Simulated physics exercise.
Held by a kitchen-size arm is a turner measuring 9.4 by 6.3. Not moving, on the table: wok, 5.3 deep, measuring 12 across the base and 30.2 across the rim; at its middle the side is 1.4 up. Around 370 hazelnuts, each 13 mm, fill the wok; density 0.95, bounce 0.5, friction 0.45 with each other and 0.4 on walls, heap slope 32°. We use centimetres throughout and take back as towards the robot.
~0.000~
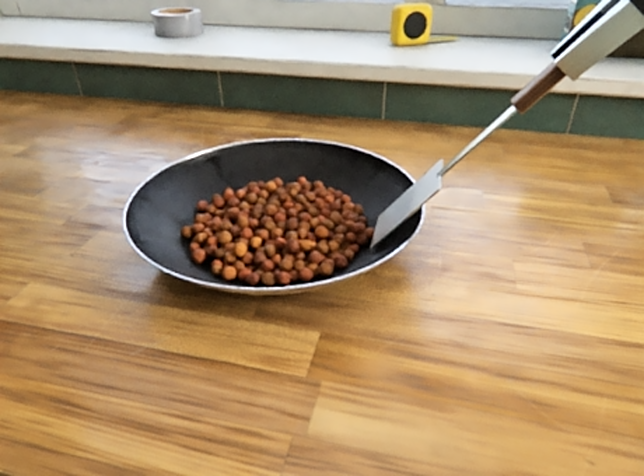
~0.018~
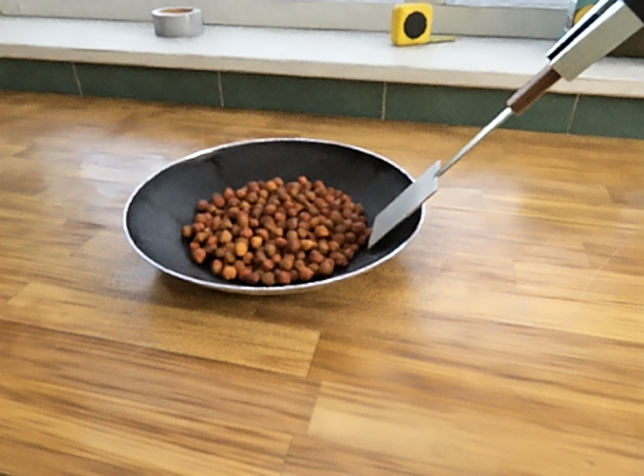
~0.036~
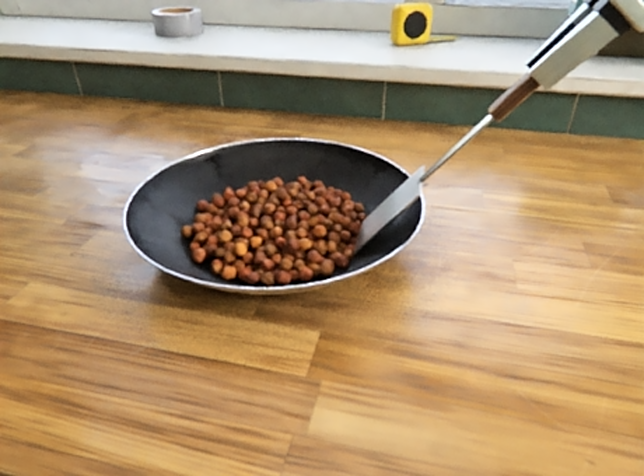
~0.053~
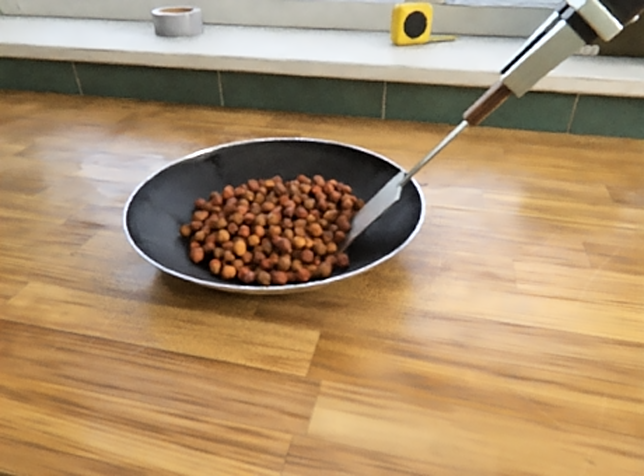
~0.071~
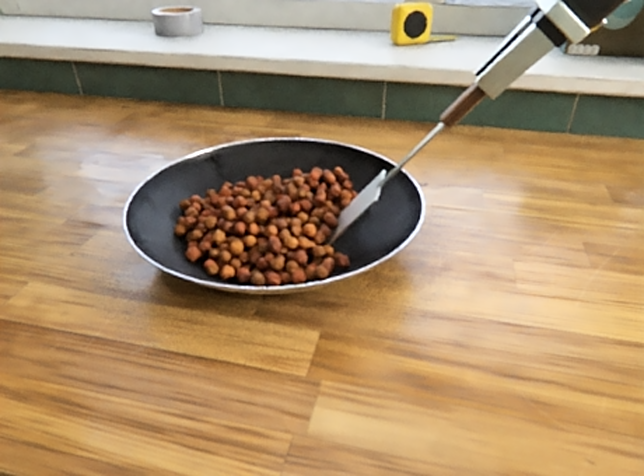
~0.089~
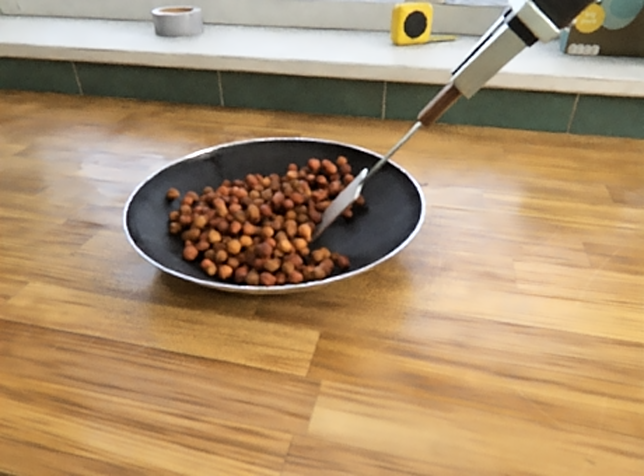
On a wooden kitchen worktop, a robotic arm sliding a metal turner leftward through hazelnuts heaped in a stationary black wok.
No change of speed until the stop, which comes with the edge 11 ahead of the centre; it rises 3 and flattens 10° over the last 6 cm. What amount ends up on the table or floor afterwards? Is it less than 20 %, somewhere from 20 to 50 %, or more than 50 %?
It is from 20 to 50 %.
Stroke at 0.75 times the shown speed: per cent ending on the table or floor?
Near 20 in a hundred.
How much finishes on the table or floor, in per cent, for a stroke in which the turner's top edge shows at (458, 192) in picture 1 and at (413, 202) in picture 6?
Off the vessel, on the table or floor: Some 15 percent.
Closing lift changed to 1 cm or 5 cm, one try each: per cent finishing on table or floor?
Roughly 30 per cent, then 30 per cent.
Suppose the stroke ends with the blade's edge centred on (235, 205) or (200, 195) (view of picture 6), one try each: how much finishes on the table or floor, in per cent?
5 % and 15 %.
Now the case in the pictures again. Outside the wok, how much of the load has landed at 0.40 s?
15 per cent.
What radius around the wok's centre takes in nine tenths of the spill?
Roughly 75 cm.
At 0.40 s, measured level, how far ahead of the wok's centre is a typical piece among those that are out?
The distance is about 26 cm.
After 0.13 s, sloping 52°, highest piece 7 above the table; 366 in the wok.
After 0.18 s, sloping 49°, highest piece 7 above the table; 364 in the wok, 2 on the blade or in flight.
After 0.40 s, sloping 42°, highest piece 10 above the table; 267 in the wok, 52 on the table or floor, 47 on the blade or in flight.
After 1.45 s, sloping 42°, highest piece 4 above the table; 267 in the wok, 99 on the table or floor.
At rest, 267 in the wok, 99 on the table or floor. That is 27 % on the table or floor.
